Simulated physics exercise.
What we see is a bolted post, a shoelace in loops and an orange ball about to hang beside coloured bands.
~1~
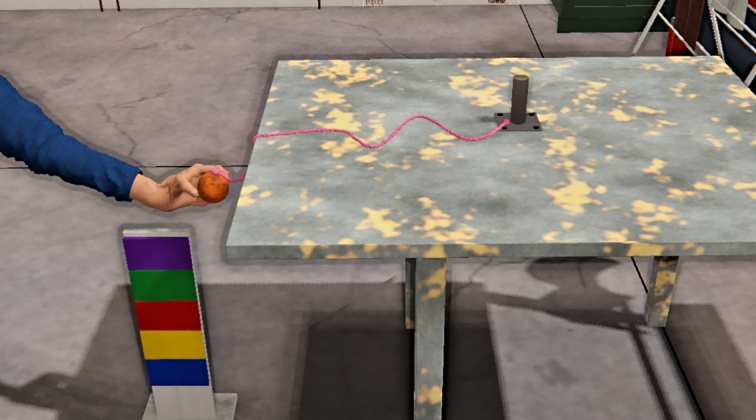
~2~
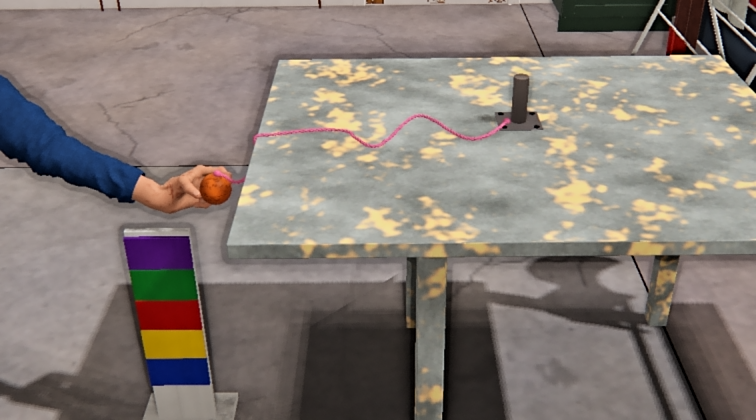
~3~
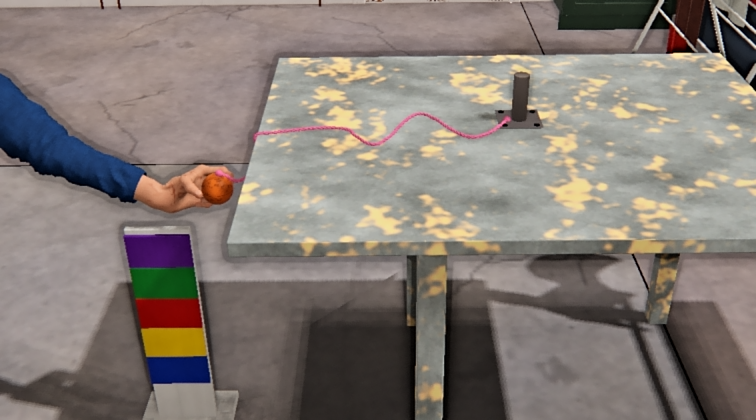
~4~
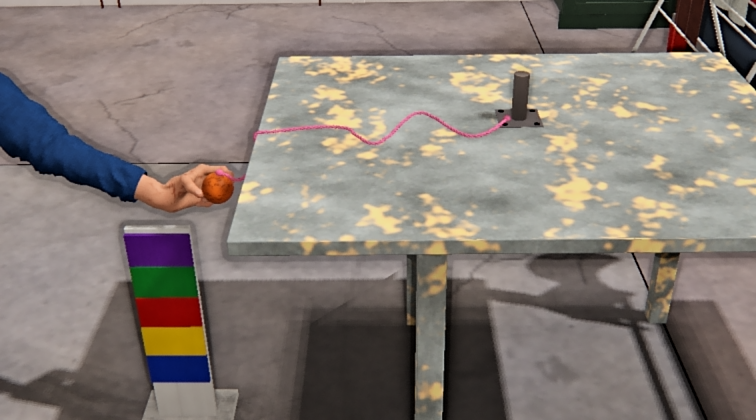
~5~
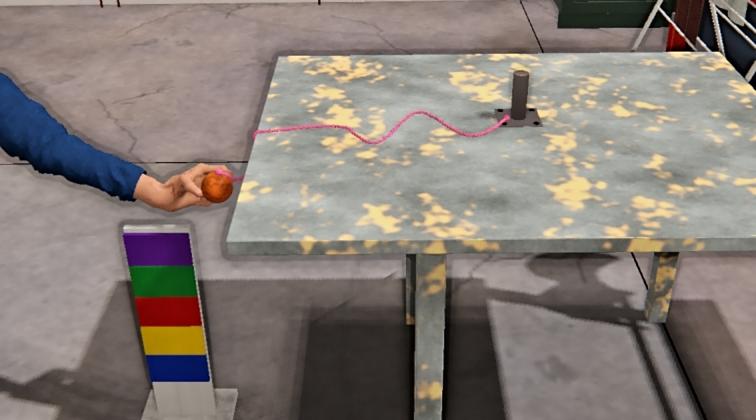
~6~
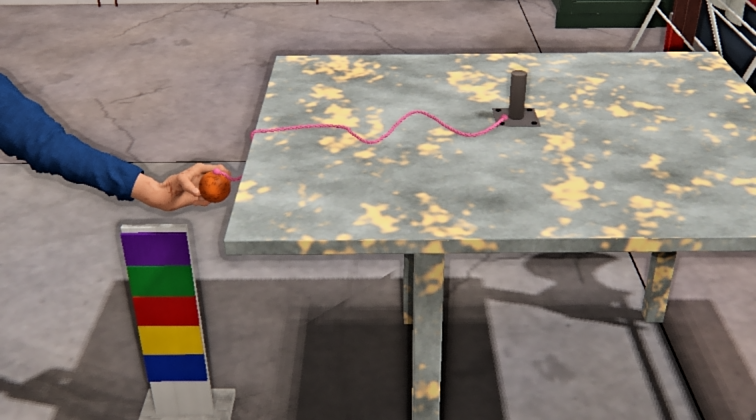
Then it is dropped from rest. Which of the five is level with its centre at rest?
At red.
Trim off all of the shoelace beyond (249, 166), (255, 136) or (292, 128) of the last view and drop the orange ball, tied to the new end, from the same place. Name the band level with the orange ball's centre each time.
Taking them in turn: Green; purple; higher than all five.
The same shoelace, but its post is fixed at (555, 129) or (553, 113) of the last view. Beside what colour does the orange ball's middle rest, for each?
Try by try: Green; green.
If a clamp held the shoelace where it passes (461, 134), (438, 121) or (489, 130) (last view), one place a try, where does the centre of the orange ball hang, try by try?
About (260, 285), (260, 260) and (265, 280).
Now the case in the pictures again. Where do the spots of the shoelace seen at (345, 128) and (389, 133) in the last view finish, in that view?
About (254, 150), and the other about (313, 130).
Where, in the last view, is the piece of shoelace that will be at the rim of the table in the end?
That spot is around (350, 132).
Soon after, ball near (300, 293); level with red.
Then, ball near (248, 305); level with red.
At rest, ball near (264, 304); level with red. Its centre hangs level with the red band.
